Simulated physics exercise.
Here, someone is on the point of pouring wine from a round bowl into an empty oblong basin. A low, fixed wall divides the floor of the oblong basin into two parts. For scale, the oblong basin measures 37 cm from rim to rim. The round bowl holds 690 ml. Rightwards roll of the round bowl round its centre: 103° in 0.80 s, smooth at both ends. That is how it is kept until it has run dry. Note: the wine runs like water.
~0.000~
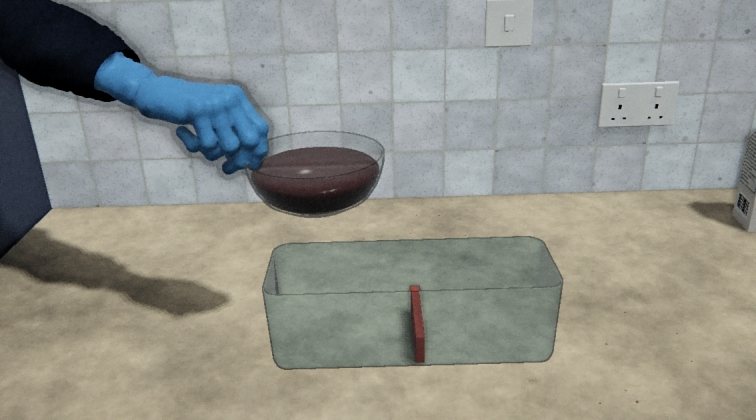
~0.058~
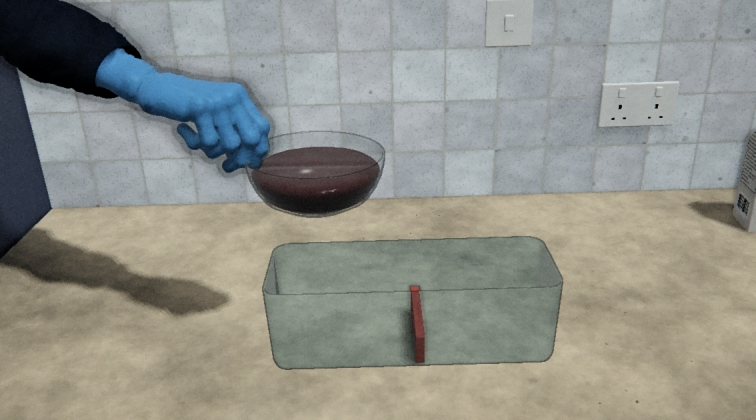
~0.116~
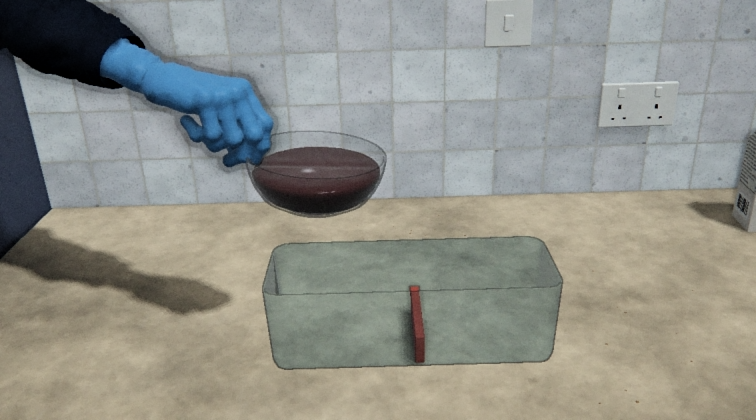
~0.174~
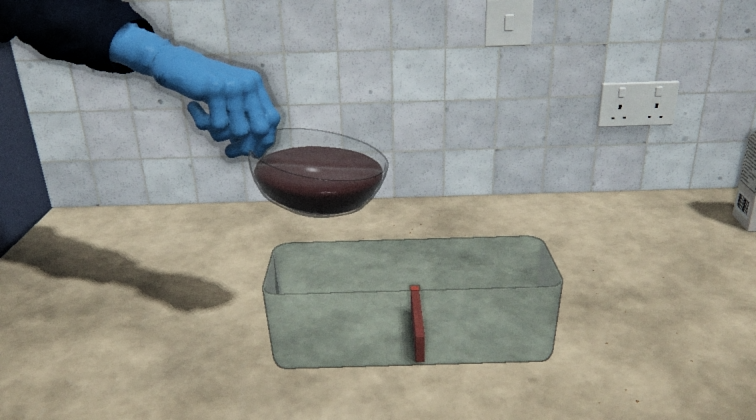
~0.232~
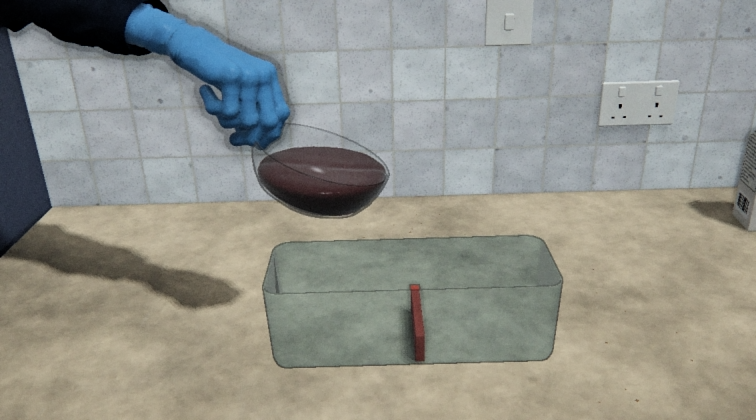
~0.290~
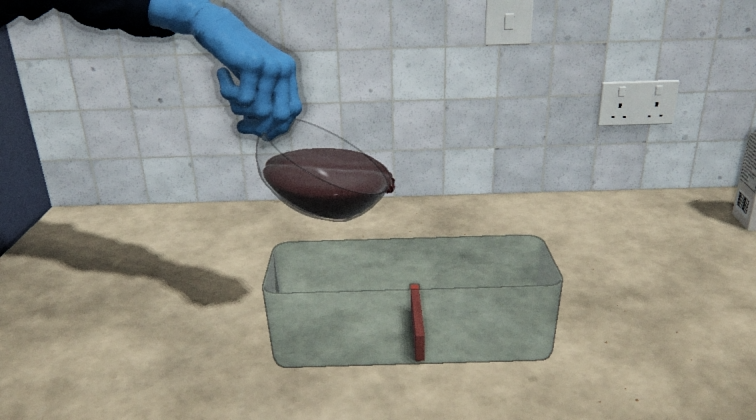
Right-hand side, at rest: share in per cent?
55 per cent.
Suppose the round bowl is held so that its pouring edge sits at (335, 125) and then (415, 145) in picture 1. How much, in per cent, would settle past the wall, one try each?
Try 1: Approx. 10 %; try 2: Approx. 75 %.
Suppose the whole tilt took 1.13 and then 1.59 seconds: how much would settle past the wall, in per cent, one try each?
Try 1: 65 %; try 2: 70 %.
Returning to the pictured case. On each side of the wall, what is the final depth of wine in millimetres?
I'd expect close to 12 mm on the left and close to 18 mm on the right.
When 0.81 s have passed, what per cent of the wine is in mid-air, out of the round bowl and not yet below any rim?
About 4 % of the total.
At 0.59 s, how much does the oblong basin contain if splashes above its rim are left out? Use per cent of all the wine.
Around 56 percent.
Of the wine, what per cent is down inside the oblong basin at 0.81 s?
96 per cent or thereabouts.
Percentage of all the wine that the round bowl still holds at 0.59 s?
Roughly 14 %.
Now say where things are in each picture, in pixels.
It leans 0°; its right rim is at (384, 152); the wine meets the walls at (251, 168) and (379, 164); the oblong basin's rim runs from (269, 270) to (552, 261); the wall's top is at (417, 311), in the first picture.
It leans 1°; its right rim is at (384, 154); the wine meets the walls at (252, 167) and (380, 165), in the second picture.
It leans 5°; its right rim is at (385, 158); the wine meets the walls at (253, 165) and (381, 166), in the third picture.
It leans 12°; its right rim is at (387, 165); the wine meets the walls at (255, 163) and (383, 168), in the fourth picture.
It leans 20°; its right rim is at (388, 174); the wine meets the walls at (258, 163) and (387, 168), in the fifth picture.
It leans 30°; its right rim is at (387, 186); the wine meets the walls at (264, 163) and (386, 177); 4 per cent is over the edge, in the sixth picture.
Then, 0.59 s in, the tilt is 87° and 14 per cent is still to pour, 12 is left of the wall and 45 right of it.
Then, 0.81 s in, the tilt is 103° and 0 per cent is still to pour, 41 is left of the wall and 54 right of it.
Then, 1.05 s in, the tilt is 103° and 0 per cent is still to pour, 43 is left of the wall and 55 right of it.
Then, 1.30 s in, the tilt is 103° and 0 per cent is still to pour, 43 is left of the wall and 55 right of it.
Finally, 43 per cent lies left of the wall, 55 right of it and 2 outside.
